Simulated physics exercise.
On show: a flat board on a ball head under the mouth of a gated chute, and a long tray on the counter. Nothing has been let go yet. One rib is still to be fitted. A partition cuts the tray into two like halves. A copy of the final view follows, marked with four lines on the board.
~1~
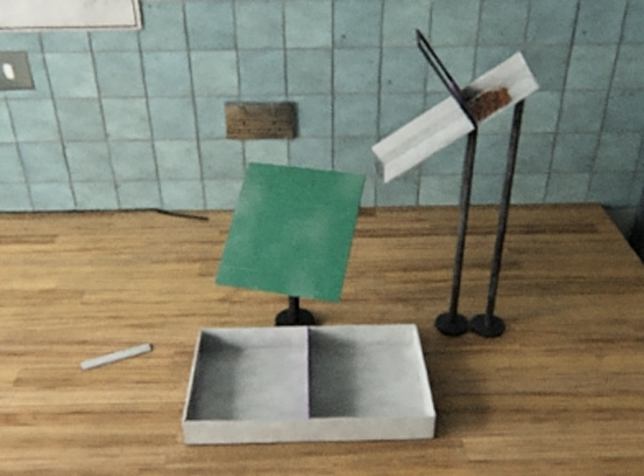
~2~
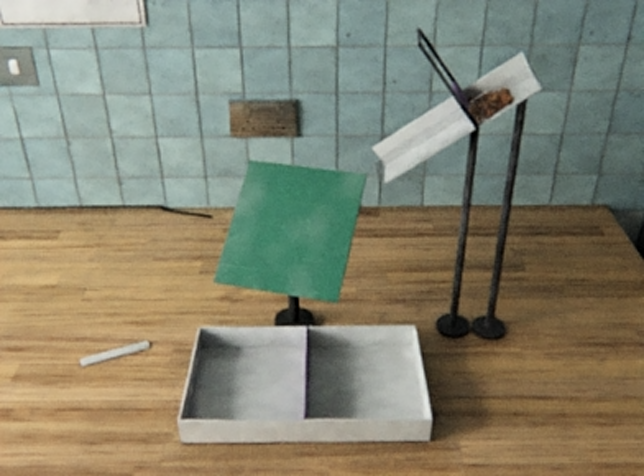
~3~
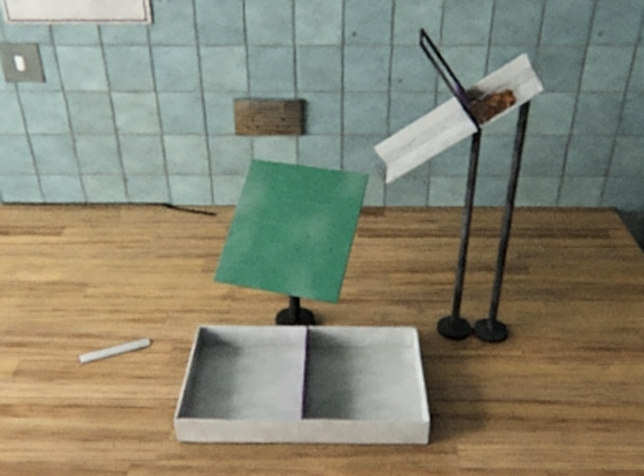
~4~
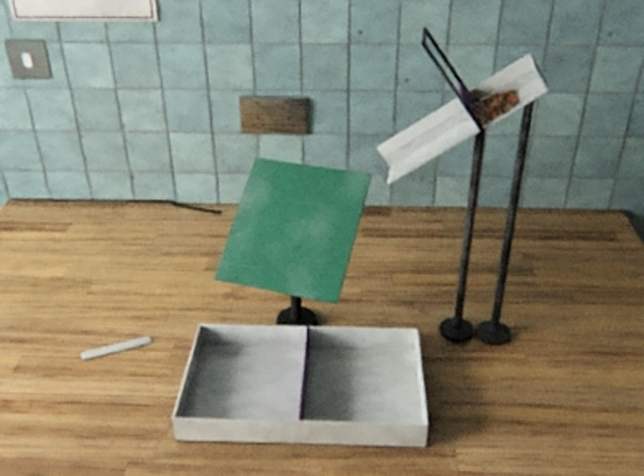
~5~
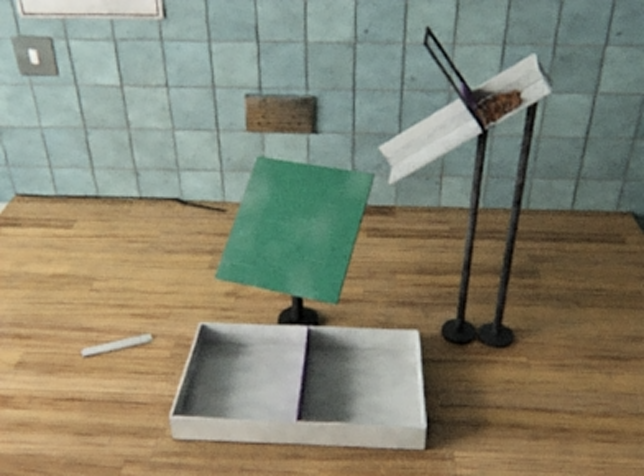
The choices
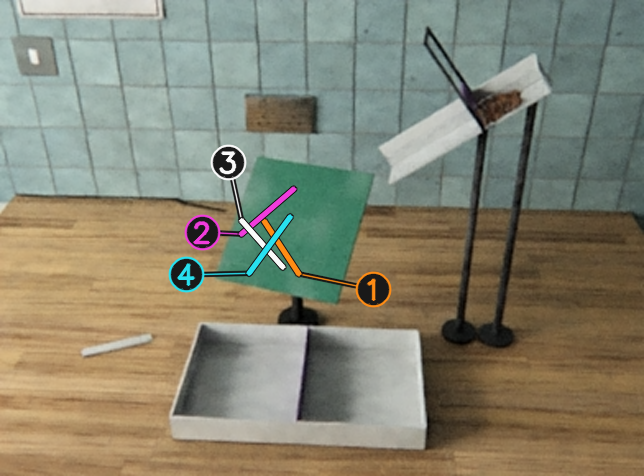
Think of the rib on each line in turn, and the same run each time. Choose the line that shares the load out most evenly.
Choose 1.
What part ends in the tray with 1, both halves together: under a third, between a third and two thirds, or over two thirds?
It is over two thirds.
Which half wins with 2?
Left.
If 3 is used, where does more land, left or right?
More lands on the left.
On the marked copy, line 1 from (264, 221) to (298, 273); line 2 from (293, 189) to (241, 234); line 3 from (241, 220) to (282, 267); line 4 from (290, 216) to (249, 273).
Choosing 1, of what is caught, about half in the left half, about half in the right.
Choosing 2, of what is caught, all in the left half, none in the right.
Choosing 3, of what is caught, nearly all in the left half, a stray few in the right.
Choosing 4, of what is caught, all in the left half, none in the right.
